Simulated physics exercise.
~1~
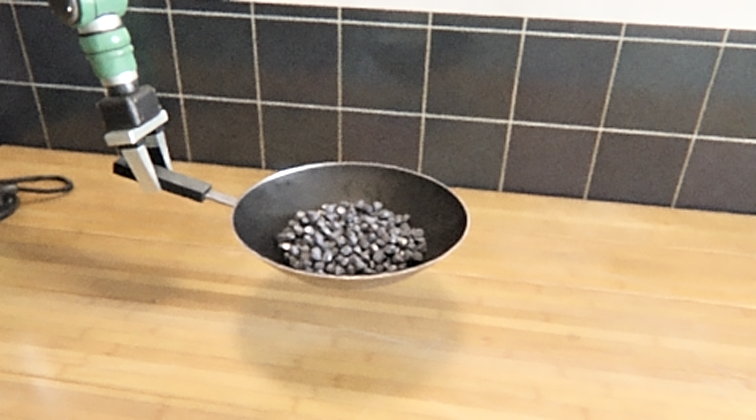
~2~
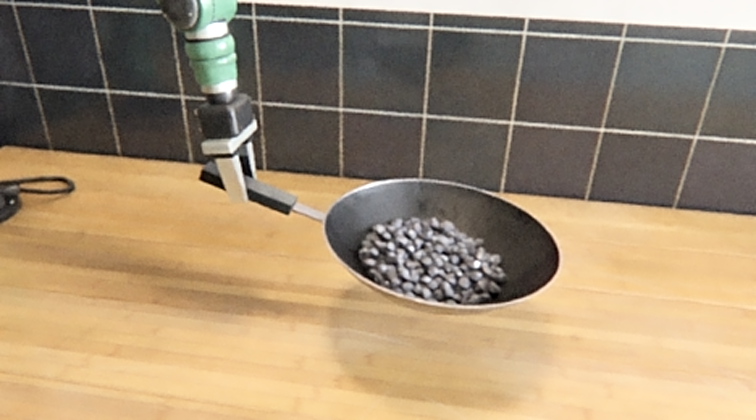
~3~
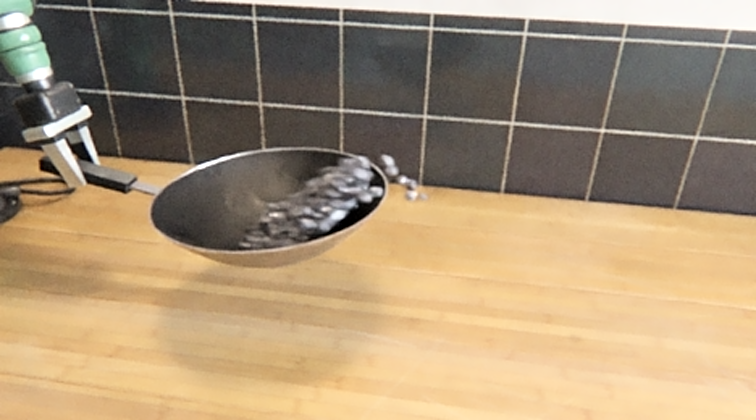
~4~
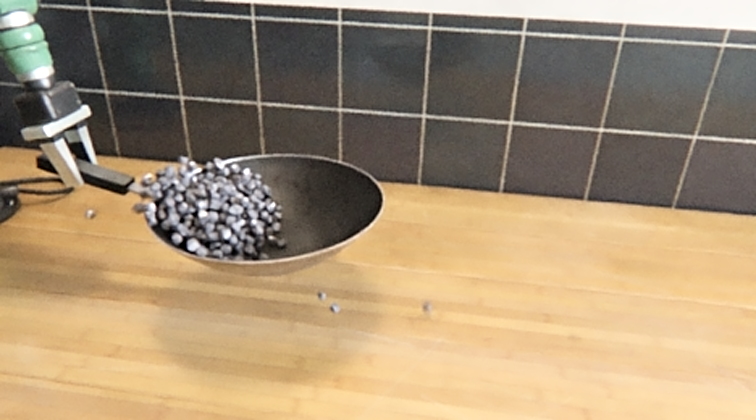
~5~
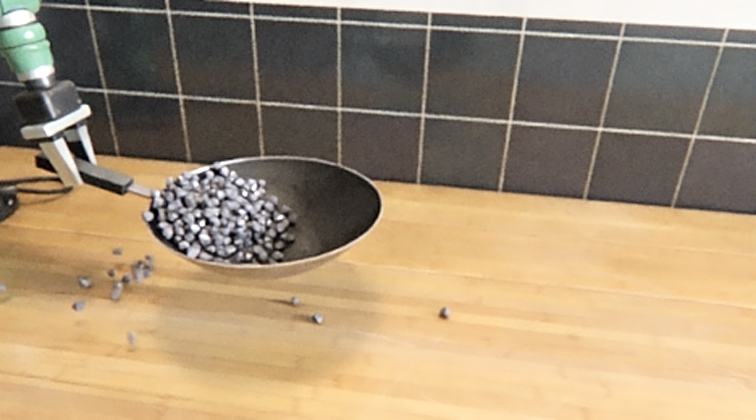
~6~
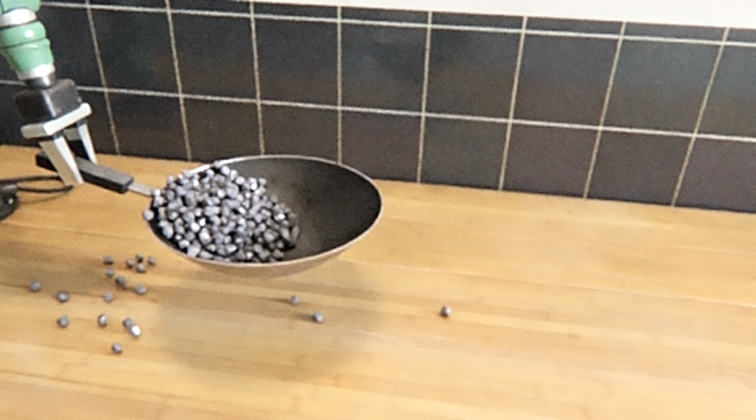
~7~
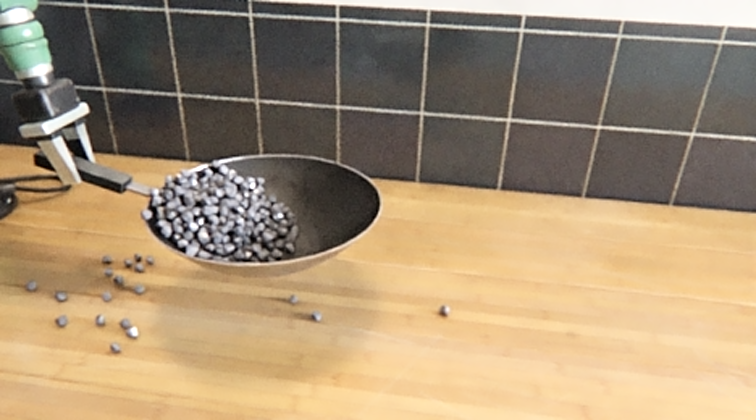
In this clip, a robot arm holds a wok of small dark pebbles above a wooden counter, moves it right, then swings it back left, making the pebbles surge inside. Some spill onto the counter, while most settle heaped on the handle side as the wok stops.
